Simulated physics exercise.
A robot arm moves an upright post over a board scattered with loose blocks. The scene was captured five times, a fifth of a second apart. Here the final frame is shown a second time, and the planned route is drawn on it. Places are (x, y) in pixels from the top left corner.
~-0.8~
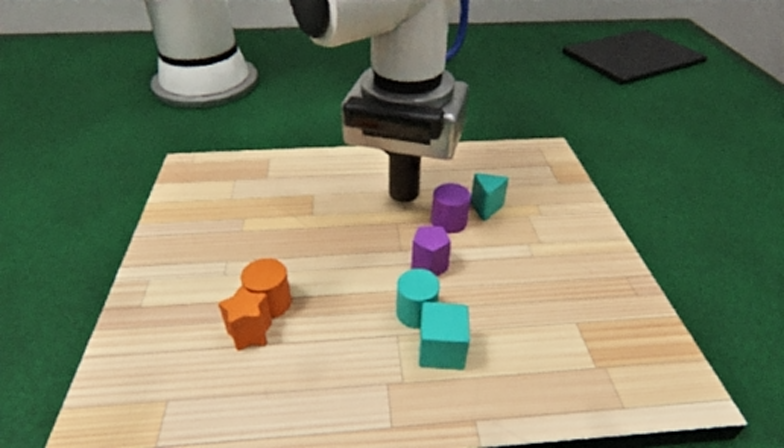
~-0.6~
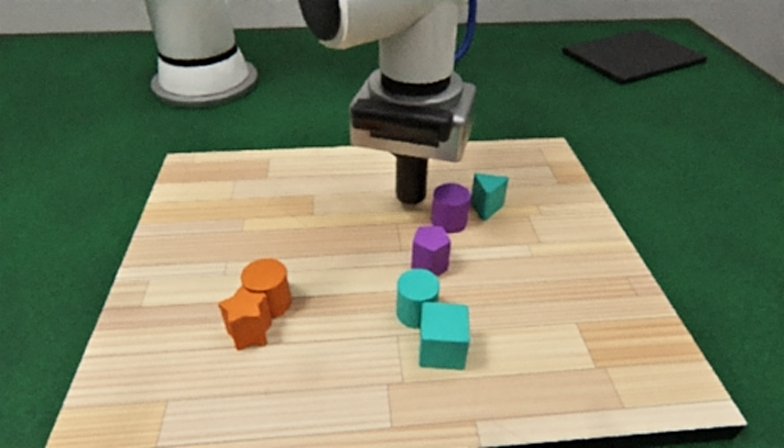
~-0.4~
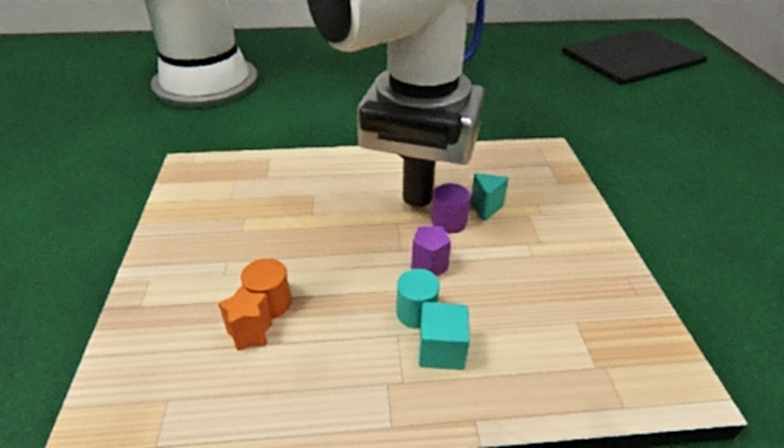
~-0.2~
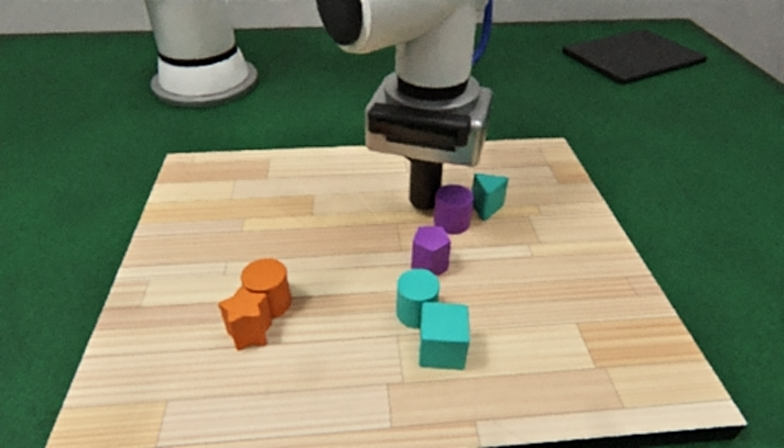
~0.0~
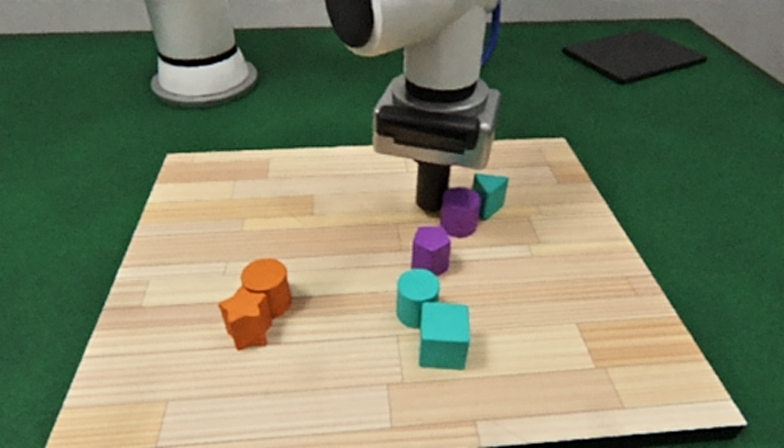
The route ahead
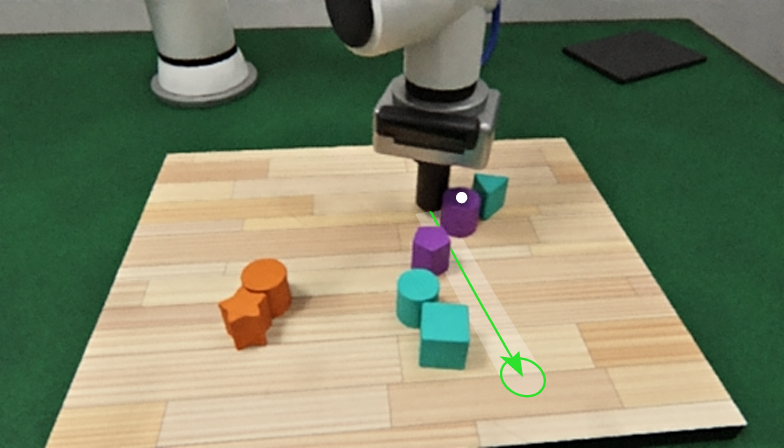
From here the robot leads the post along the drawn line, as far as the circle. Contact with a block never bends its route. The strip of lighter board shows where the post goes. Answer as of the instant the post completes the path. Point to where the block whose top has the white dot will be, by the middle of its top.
My prediction: (490, 216).
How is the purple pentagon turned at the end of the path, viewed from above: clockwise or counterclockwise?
Clockwise rotation.
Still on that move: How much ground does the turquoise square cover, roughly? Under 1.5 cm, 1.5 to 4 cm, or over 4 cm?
Once the path ends, it will sit under 1.5 cm from where it is now.
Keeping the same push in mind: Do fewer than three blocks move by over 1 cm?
Yes - that is the case.
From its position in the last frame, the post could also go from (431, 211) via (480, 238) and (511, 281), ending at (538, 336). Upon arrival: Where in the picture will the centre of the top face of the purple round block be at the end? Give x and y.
The answer is (556, 248).
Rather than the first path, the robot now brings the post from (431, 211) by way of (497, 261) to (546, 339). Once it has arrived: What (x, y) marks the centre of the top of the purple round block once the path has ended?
I'd guess (550, 237).
Drawn move, straight from (431, 211) to (523, 377); the dot is on the purple round block.
What follows on the original path. One third of the way, post (456, 247); purple pentagon (430, 243), turned 25° clockwise; purple round block (490, 216).
Two thirds of the way, post (487, 301); purple pentagon (431, 249), turned 60° clockwise; purple round block (490, 216).
At the end, post (526, 367); purple pentagon (431, 249), turned 60° clockwise; turquoise square still; purple round block (490, 216).
